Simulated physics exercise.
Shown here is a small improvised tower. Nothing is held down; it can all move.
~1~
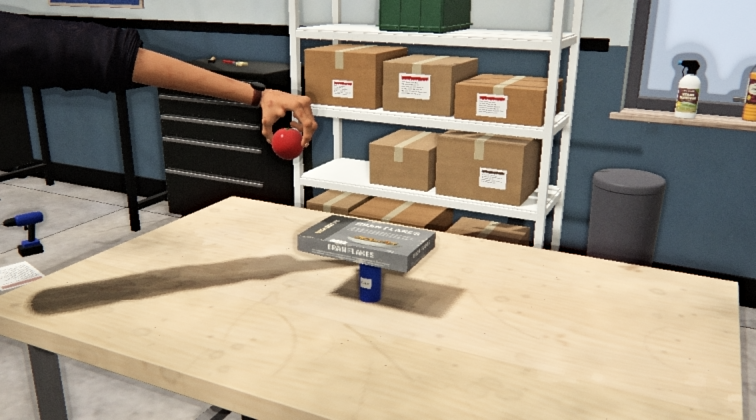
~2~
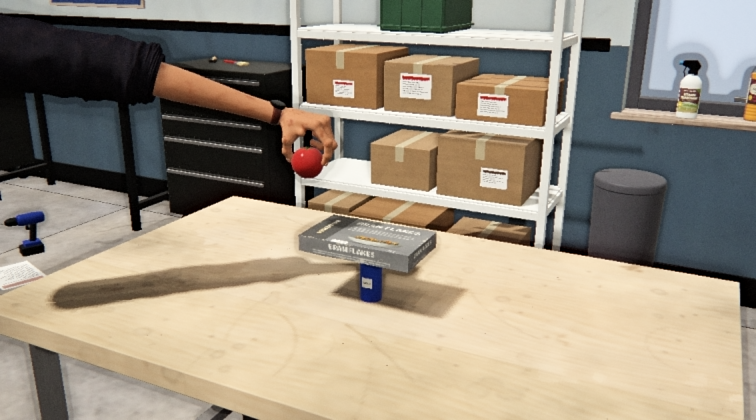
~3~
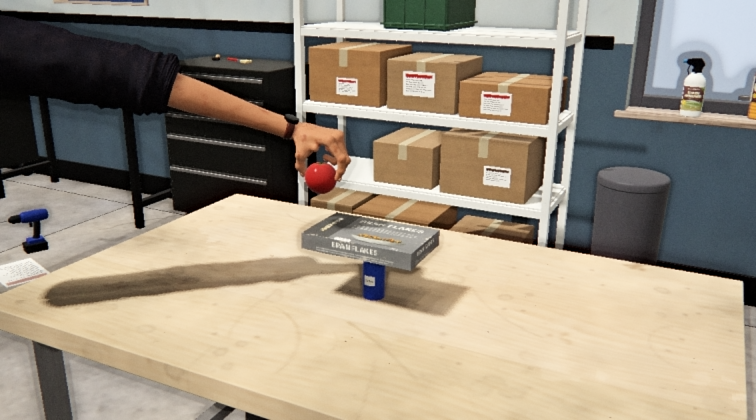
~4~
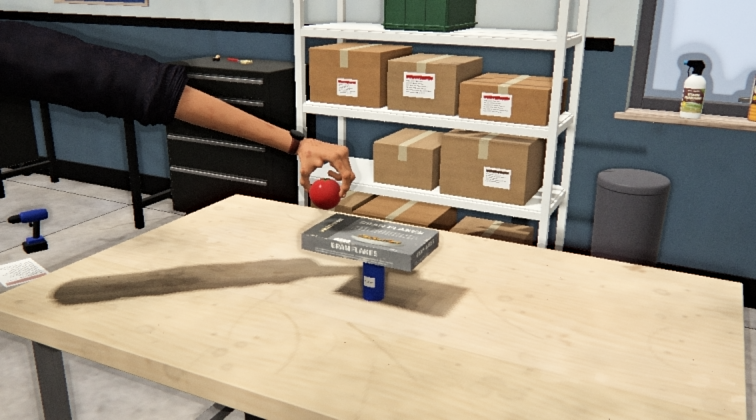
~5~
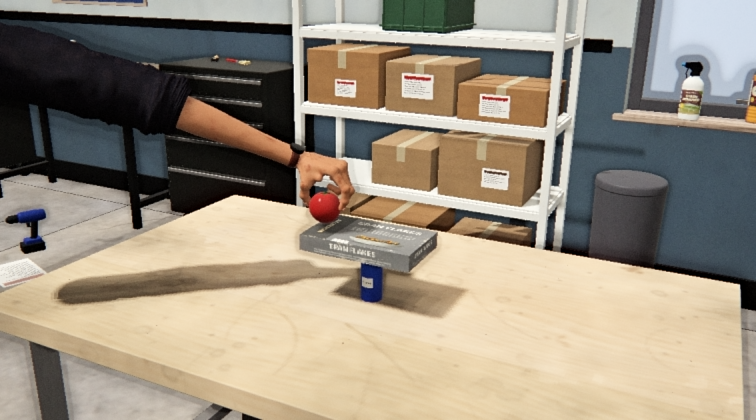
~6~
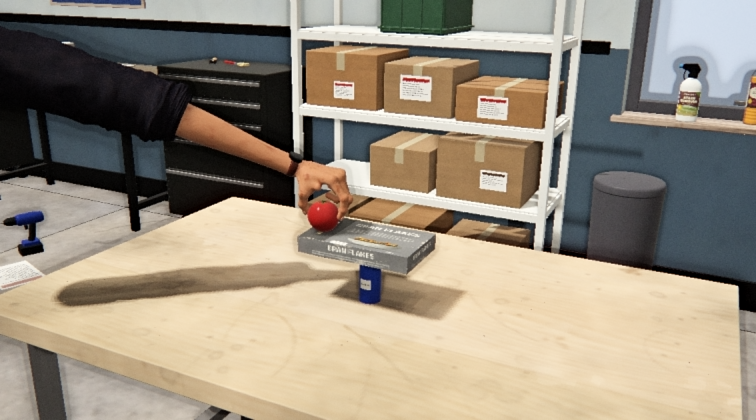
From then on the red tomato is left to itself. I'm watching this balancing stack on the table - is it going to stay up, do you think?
Seems it proves too shaky for that.
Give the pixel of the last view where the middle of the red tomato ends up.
Somewhere around (281, 278) in the last picture.
Then, 0.30 s past the last view, red tomato now fallen; grey packet rocked 56° from its first pose.
Then, 0.40 s past the last view, grey packet on its side.
Then, 0.80 s past the last view, red tomato resting near (282, 278).
Then, 1.00 s past the last view, grey packet now fallen.
Finally, fallen, grey packet and red tomato; blue shaker still in place. Final places as the last picture's camera would see them, red tomato near (281, 278). The stack loses its balance.
